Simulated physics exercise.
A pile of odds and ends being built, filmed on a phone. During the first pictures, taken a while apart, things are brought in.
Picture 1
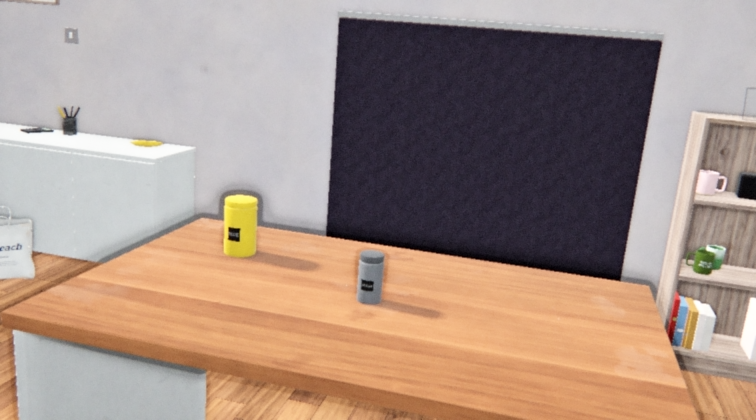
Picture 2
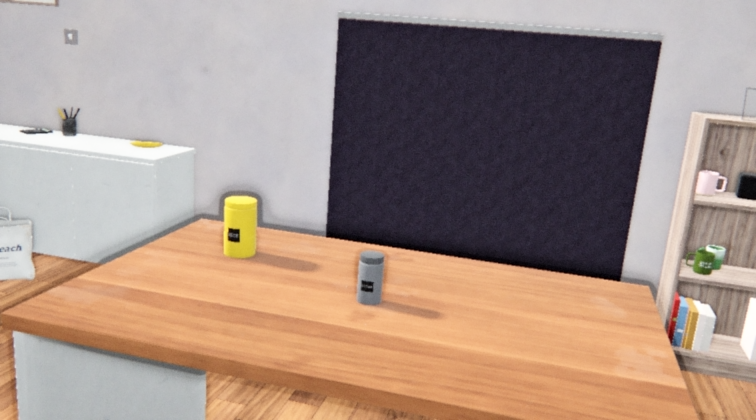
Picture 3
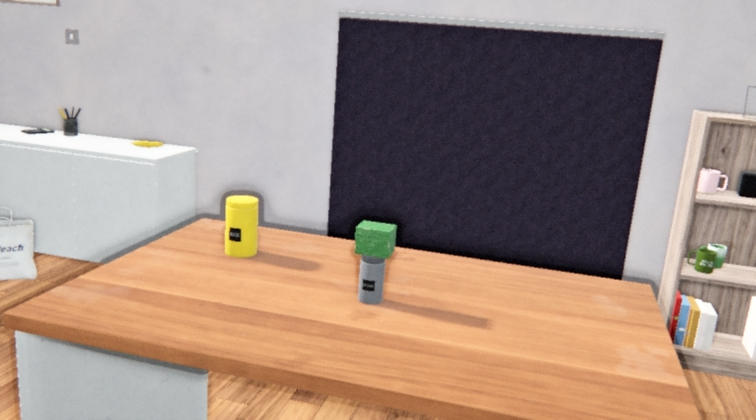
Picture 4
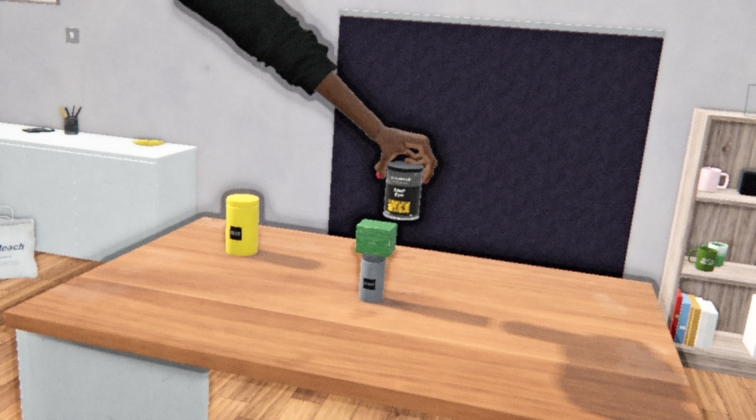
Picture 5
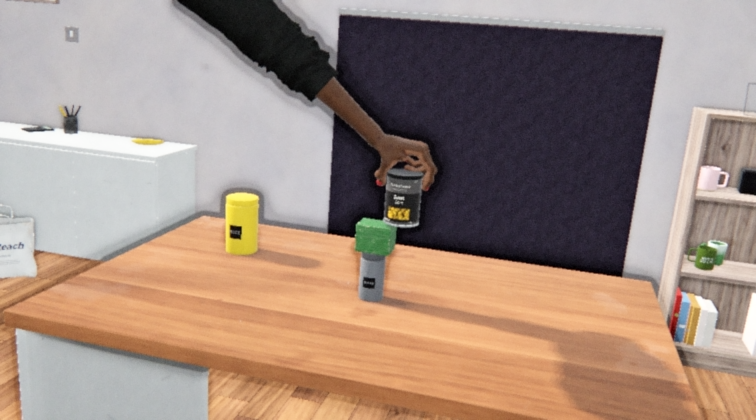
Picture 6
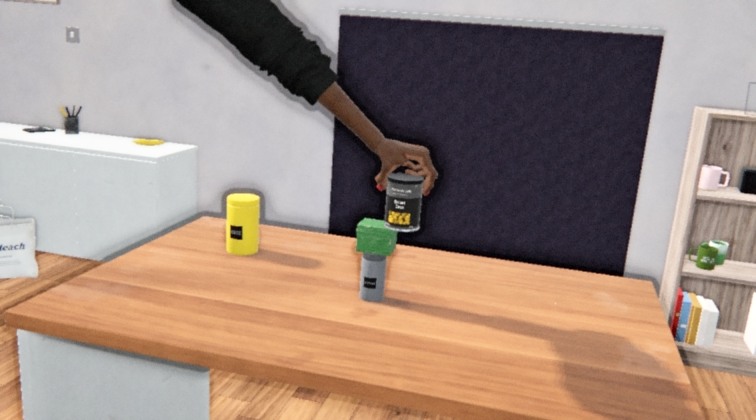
A hand held a black tin just behind a green block on a grey jar, lowering it slightly, after the block had appeared on the jar; the yellow jar stayed still to the left.
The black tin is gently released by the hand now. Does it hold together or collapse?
Well, the stack doesn't stay in one piece.
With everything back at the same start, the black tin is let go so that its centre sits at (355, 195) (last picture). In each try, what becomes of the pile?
The pile then goes over.
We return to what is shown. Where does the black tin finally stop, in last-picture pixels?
Around (437, 292).
Then, 0.30 s on from there, black tin turned 43° from how it was put near (419, 217).
Then, 0.40 s on from there, black tin now fallen.
Then, 0.60 s on from there, things are still on the move.
Then, 2.00 s on from there, nothing new.
In the end, fallen, black tin; the other 3 unmoved. At the end, from the last picture's camera, black tin near (437, 292). The pile comes apart.
